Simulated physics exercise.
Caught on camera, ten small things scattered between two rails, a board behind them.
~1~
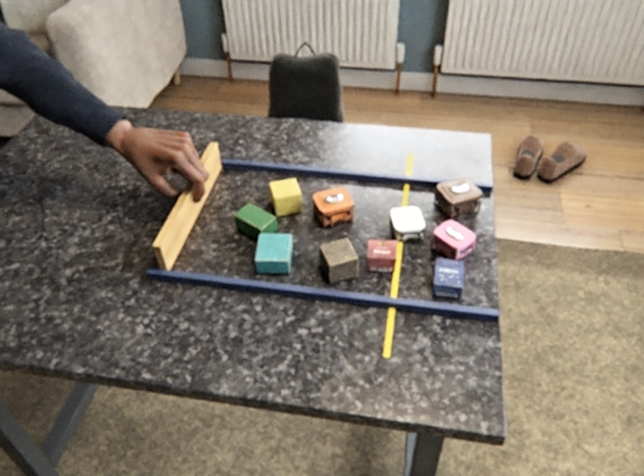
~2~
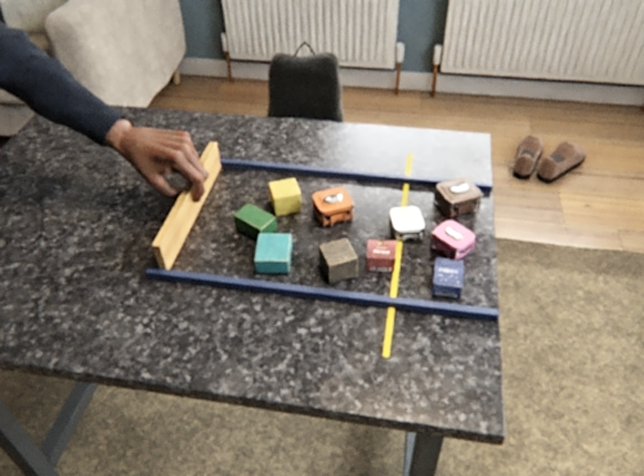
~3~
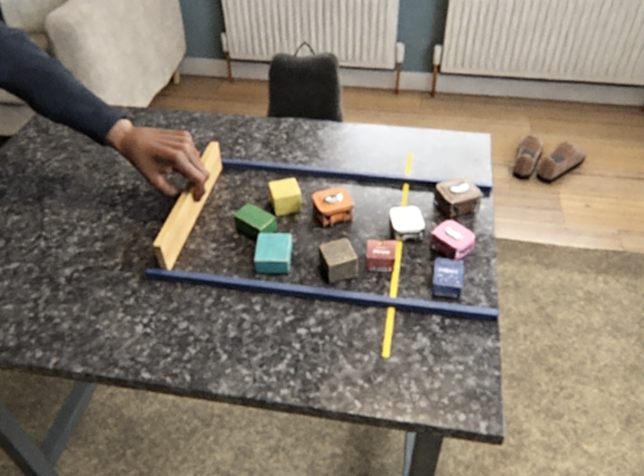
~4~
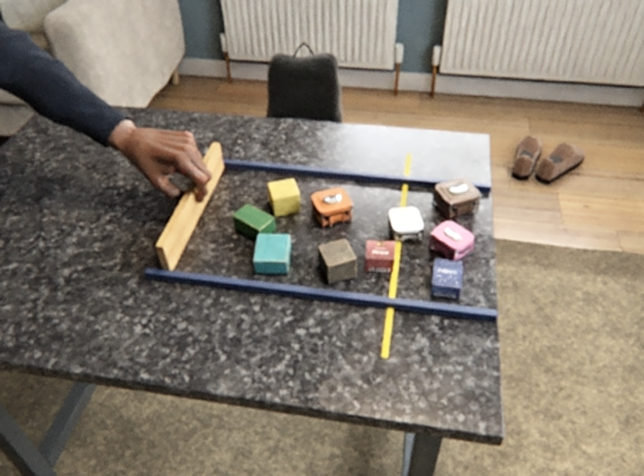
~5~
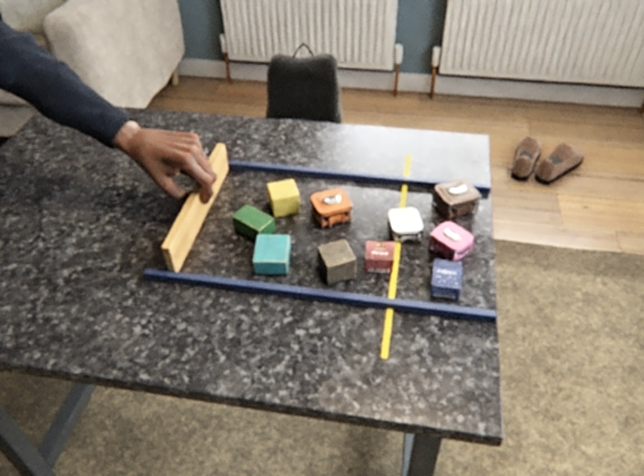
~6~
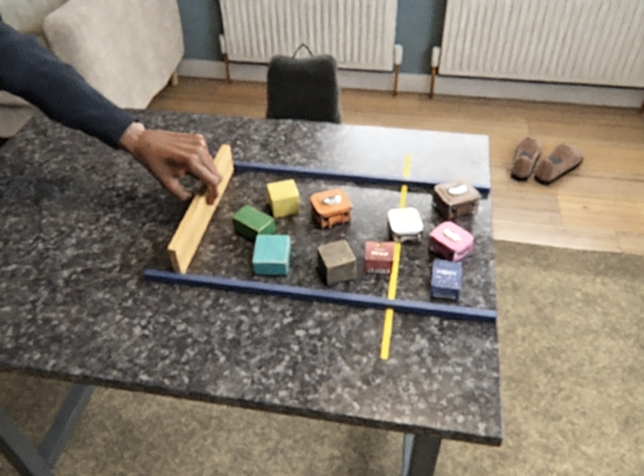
At the start, a hand holds a wooden board upright between two blue rails on a speckled table, left of scattered colourful blocks and small cases, with a yellow tape line crossing among them. The hand then slides the board slightly right, while the blocks and cases stay practically still.
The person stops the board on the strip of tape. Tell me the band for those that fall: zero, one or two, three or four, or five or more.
In the end the number that fall off is zero.
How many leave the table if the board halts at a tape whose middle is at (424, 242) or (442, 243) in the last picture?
In that order 3 and 4.
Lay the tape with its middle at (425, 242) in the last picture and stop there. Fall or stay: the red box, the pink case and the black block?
The red box remains up, the pink case comes down, the black block survives.
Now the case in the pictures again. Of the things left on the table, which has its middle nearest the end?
That is the pink case.
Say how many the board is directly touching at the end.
That makes 3.
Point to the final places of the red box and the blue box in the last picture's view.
About (446, 259), and the other about (474, 285).
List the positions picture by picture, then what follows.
In the first picture, brown case (458, 198); pink case (454, 242); blue box (448, 278); board (191, 202); tape (401, 237).
In the second picture, pink case (453, 242); white case (406, 224).
In the third picture, blue box (448, 278); yellow block (285, 197).
In the fourth picture, brown case (456, 199); orange case (332, 208).
In the fifth picture, pink case (451, 243); red box (380, 257).
In the sixth picture, brown case (455, 200); pink case (451, 243); blue box (446, 279); board (205, 205); tape (398, 239).
Soon after, none off yet; brown case at rest near (455, 200); pink case at rest near (451, 243); blue box at rest near (446, 279).
After that, none off yet; brown case at rest near (455, 200); pink case displaced a little near (467, 254); blue box at rest near (446, 279).
In the end, the number that fall off is zero.
